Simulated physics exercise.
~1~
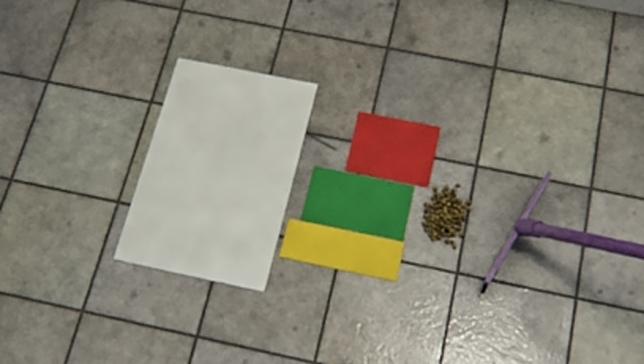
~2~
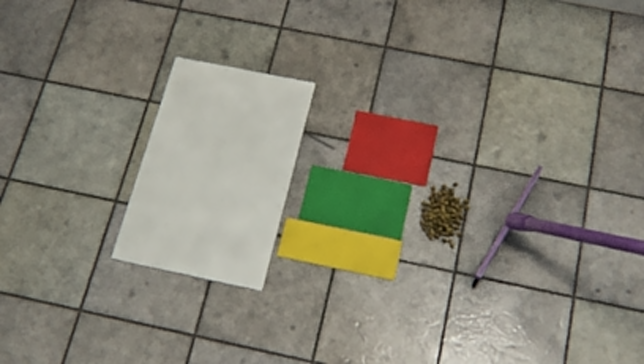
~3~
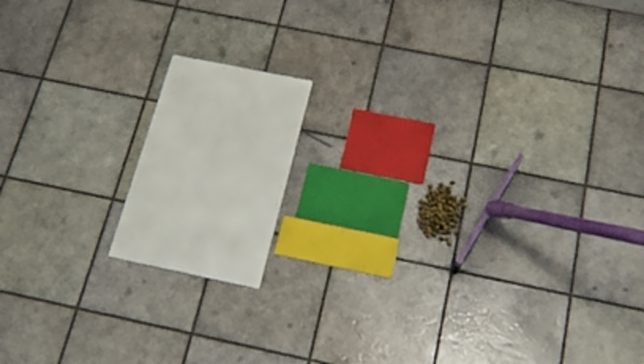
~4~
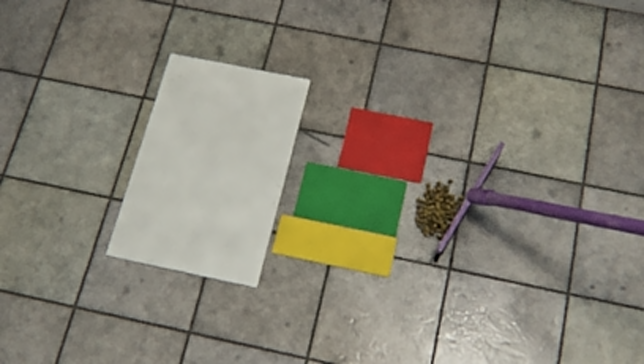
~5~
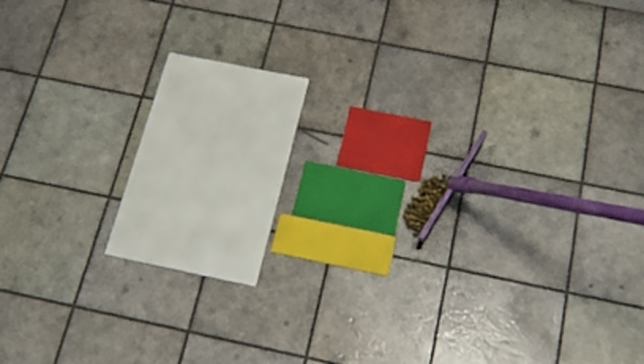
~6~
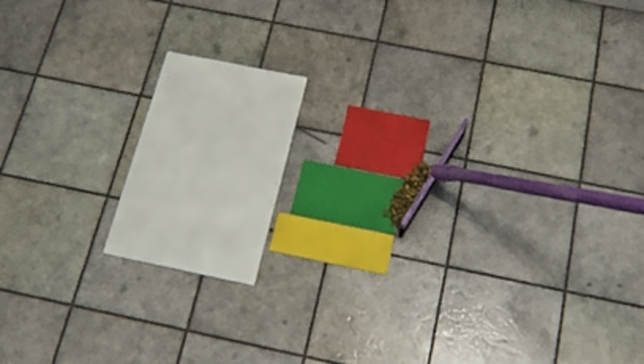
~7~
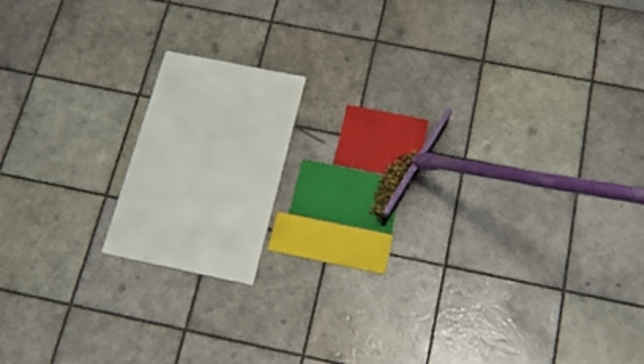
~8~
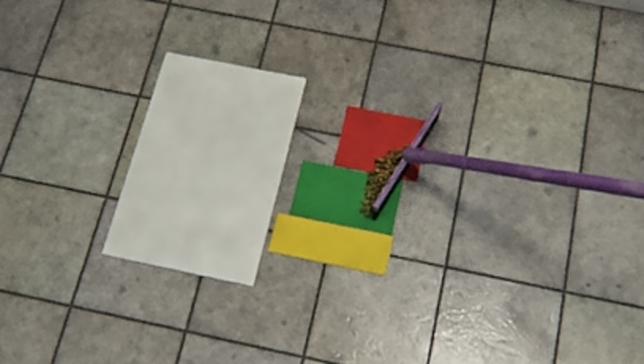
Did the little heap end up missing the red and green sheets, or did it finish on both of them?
It finished on both, with a good share of the lentils on the green sheet and a good share on the red, while the white and yellow sheets stayed clear.
A purple squeegee slid left and slightly up across the tiled floor, reached a small heap of brown lentils and swept them along in front of its blade, leaving them bunched across the green and red sheets, short of the big white one.
